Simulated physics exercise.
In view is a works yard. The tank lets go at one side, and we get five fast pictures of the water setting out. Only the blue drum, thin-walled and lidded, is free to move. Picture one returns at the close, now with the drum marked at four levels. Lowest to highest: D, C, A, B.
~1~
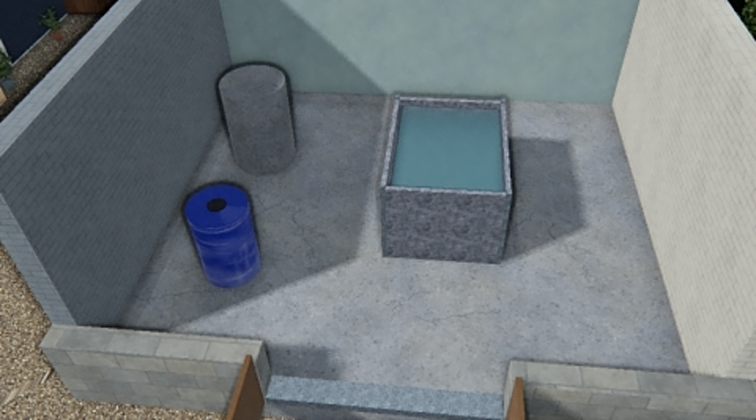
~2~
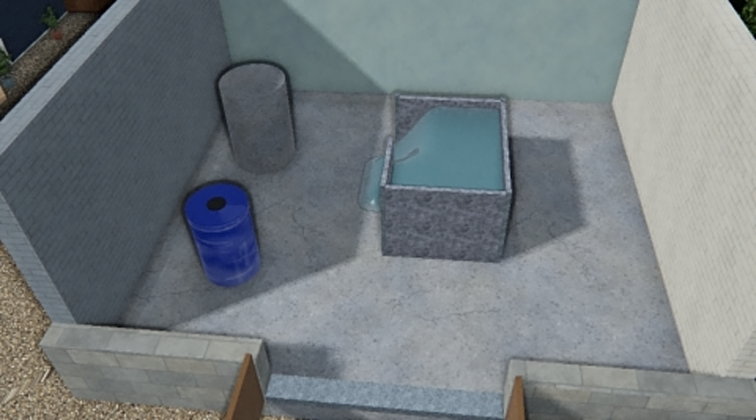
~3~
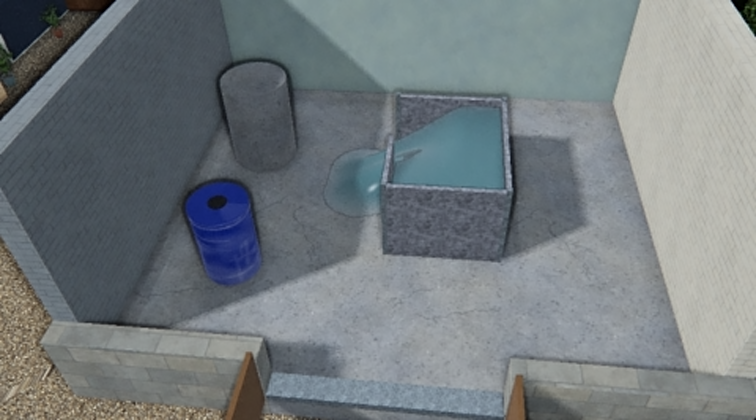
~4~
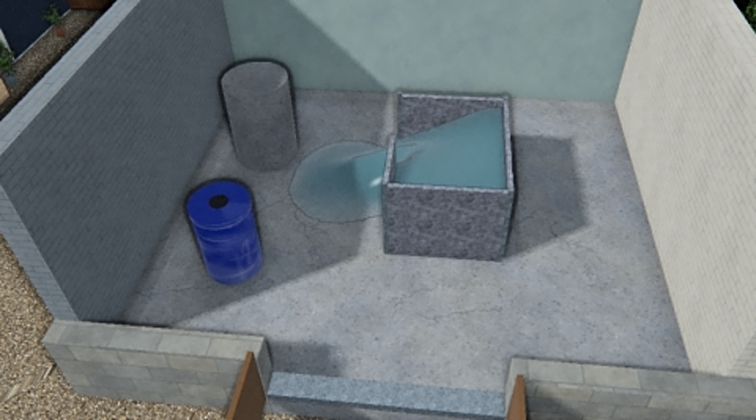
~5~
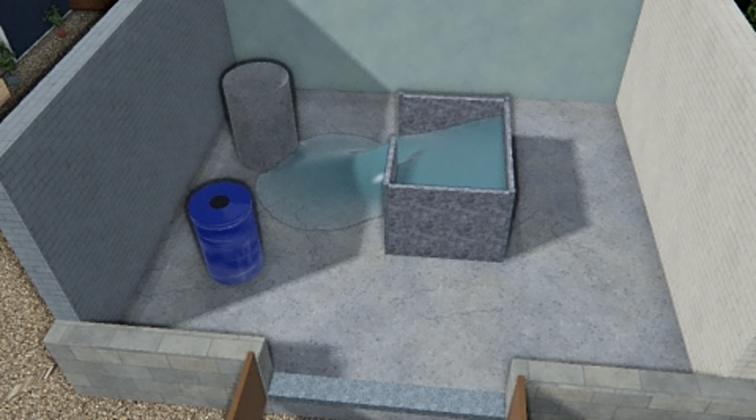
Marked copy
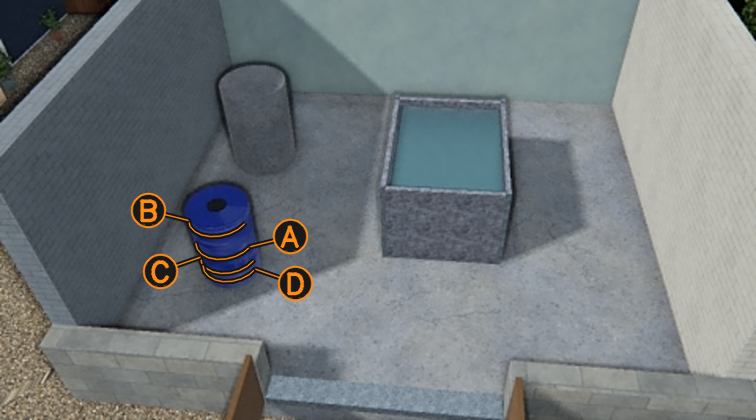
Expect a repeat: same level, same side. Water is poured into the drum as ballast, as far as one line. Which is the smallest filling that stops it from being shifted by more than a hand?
The limit is C.
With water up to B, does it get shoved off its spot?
No, that is safe.
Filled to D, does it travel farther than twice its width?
No.
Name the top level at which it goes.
That would be D.
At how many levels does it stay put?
Three of them.
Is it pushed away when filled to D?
Yes, that goes wrong.
On the marked copy, A at (216, 259); B at (210, 236); C at (221, 273); D at (223, 281); from the bottom up D, C, A, B.
With A, it does not move.
With B, it does not move.
With C, it does not move.
With D, it is pushed about half its own width away.
